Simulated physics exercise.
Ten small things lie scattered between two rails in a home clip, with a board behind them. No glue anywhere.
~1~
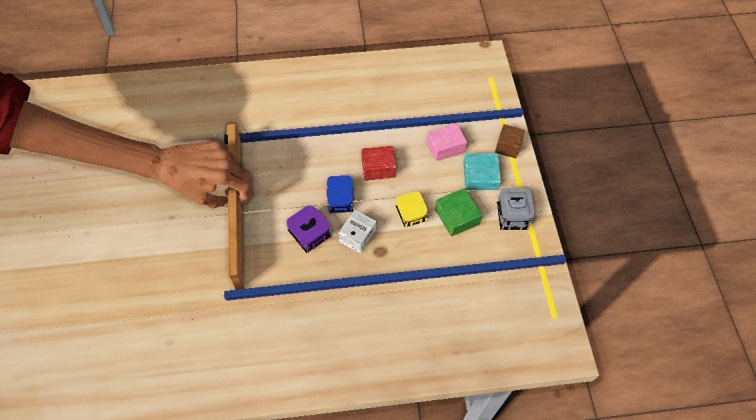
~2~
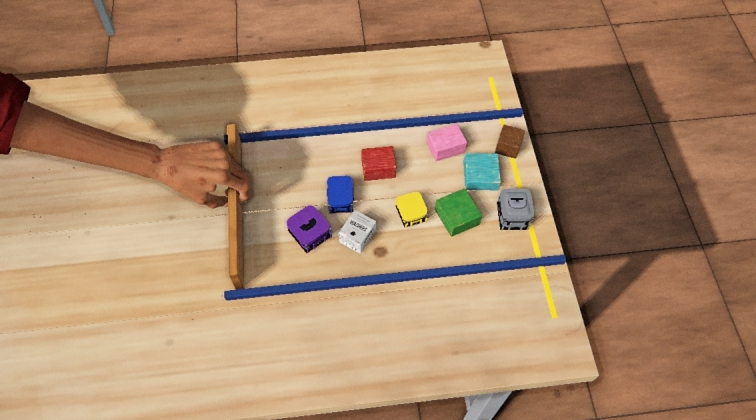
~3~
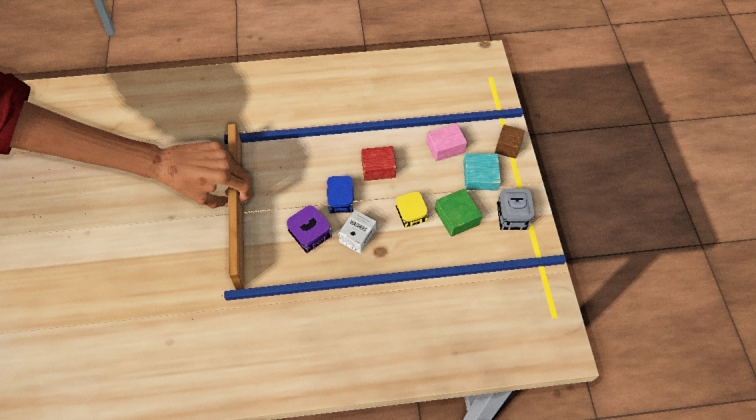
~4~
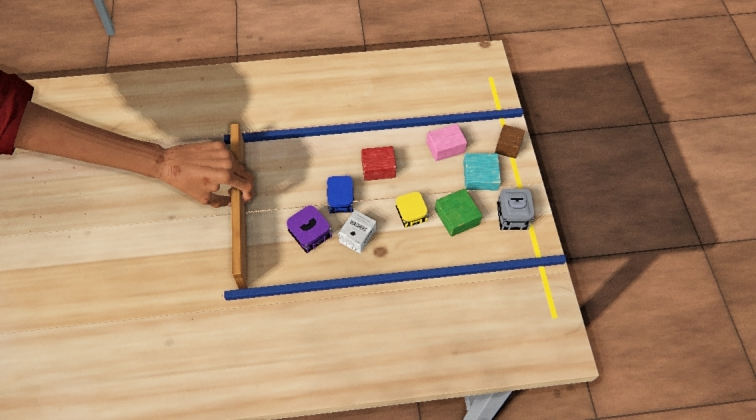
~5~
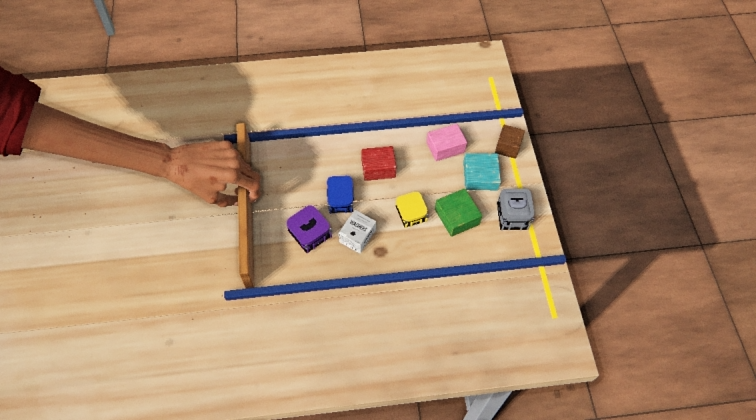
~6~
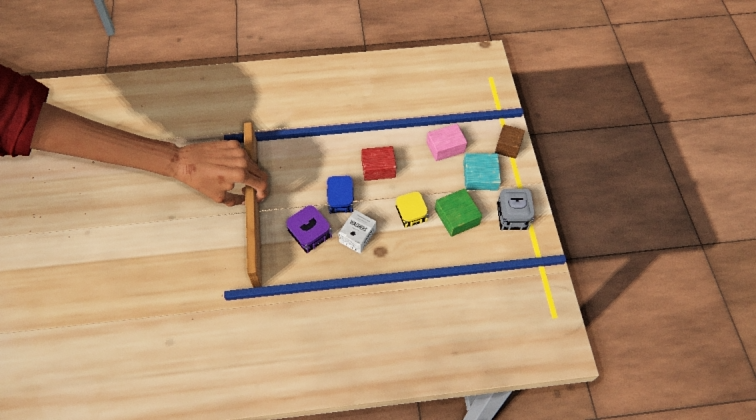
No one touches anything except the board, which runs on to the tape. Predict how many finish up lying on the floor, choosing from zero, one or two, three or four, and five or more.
My prediction is five or more.
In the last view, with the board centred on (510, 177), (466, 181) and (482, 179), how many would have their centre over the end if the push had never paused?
6; 1; 2.
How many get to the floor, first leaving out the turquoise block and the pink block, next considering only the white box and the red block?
5 in the first case and 5 in the second.
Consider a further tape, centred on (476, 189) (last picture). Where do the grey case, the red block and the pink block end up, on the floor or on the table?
In order, the grey case goes off the edge, then the red block keeps its spot, then the pink block keeps its spot.
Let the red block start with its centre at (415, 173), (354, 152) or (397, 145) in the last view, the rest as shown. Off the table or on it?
Taking the places in the order given: It drops, it holds firm, it holds firm.
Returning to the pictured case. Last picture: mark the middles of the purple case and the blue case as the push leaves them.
The purple case finishes at (546, 216); the blue case finishes at (531, 176).
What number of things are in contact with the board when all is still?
That makes 4.
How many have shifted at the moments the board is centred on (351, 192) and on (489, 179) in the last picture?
So 4, and at the other place 10.
A little later, none off yet; brown block at rest near (510, 142); grey case at rest near (515, 209); turquoise block at rest near (482, 172).
When it is over, the number that fall off is five or more; down, white box, yellow case, green block, turquoise block, grey case and brown block.
